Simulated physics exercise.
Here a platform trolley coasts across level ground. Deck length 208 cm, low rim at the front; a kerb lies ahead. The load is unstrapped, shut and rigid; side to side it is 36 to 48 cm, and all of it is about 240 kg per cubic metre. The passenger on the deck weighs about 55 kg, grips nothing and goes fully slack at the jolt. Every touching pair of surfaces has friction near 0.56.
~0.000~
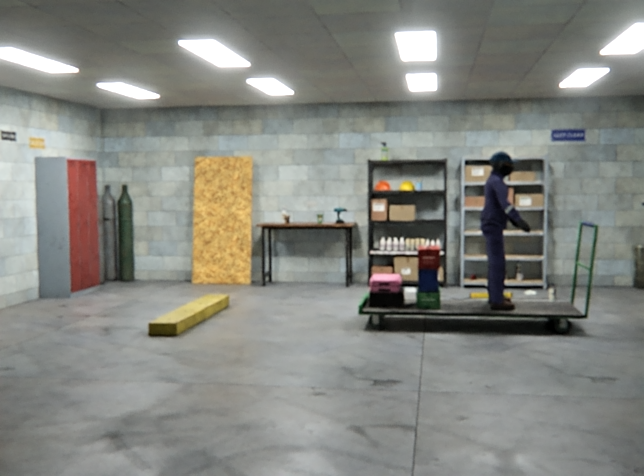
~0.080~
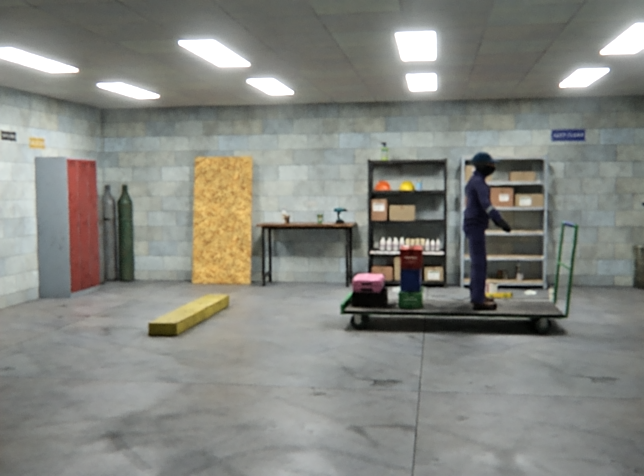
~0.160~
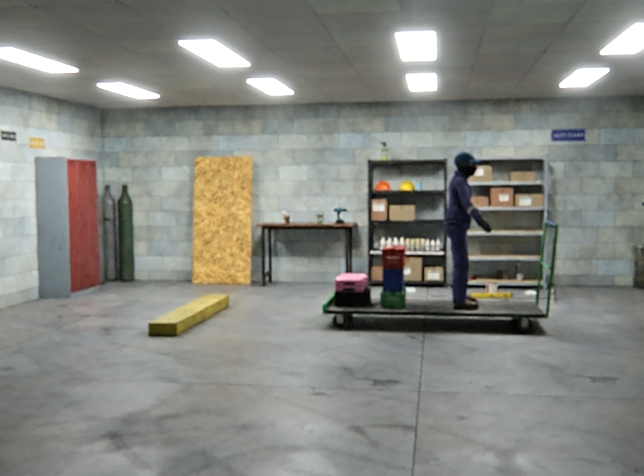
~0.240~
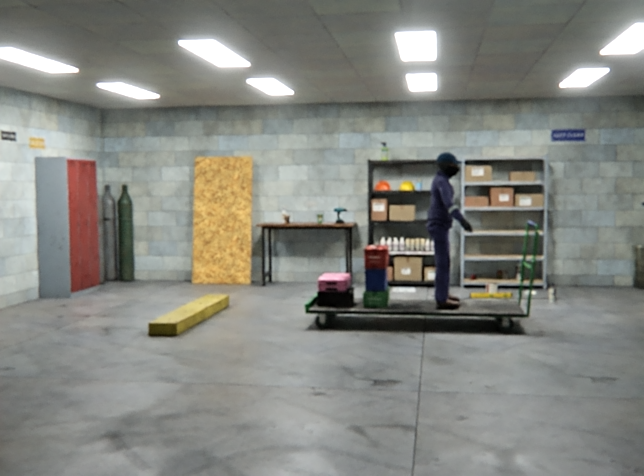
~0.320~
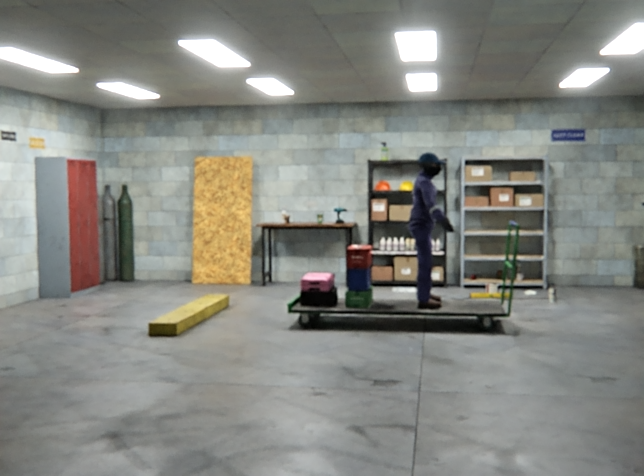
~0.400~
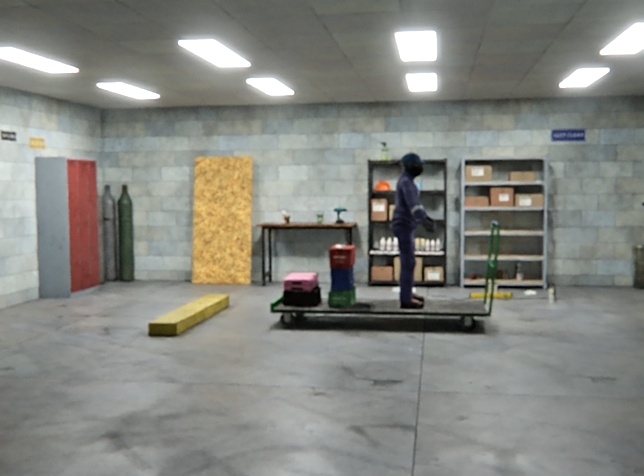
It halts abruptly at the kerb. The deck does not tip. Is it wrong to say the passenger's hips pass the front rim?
Yes - it fails to clear the edge.
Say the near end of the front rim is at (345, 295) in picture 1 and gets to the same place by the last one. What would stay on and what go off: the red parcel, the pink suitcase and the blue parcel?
Red - dropped, pink - dropped, blue - kept.
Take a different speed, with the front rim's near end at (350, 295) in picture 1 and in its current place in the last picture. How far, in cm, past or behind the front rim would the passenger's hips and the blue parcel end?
Both stay short of the rim: The hips by 60 cm and blue by 10 cm.
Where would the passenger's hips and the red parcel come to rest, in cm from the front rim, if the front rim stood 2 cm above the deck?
Hips 30 behind, red 40 past.
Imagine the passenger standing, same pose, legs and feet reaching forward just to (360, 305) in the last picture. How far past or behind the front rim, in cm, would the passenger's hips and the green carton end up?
Hips 20 past, green 50 behind.
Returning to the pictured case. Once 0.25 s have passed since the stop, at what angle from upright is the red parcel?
About 30° from upright.
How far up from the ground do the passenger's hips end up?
They end up some 45 cm off the ground.
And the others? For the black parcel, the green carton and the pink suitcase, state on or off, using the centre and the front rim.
By the last picture you'd see black retained, green retained and pink shed.
The wheels strike at 0.80 s.
After 1.05 s the passenger's hips are 71 cm behind the rim, near (262, 251) in the last picture's view.
After 1.35 s the passenger's hips are 25 cm behind the rim, near (220, 277) in the last picture's view.
After 1.80 s the passenger's hips are 28 cm behind the rim, near (223, 278) in the last picture's view.
At rest, 3.6 s, past the rim, pink suitcase, blue parcel and red parcel; behind it, black parcel, green carton and the passenger's hips.
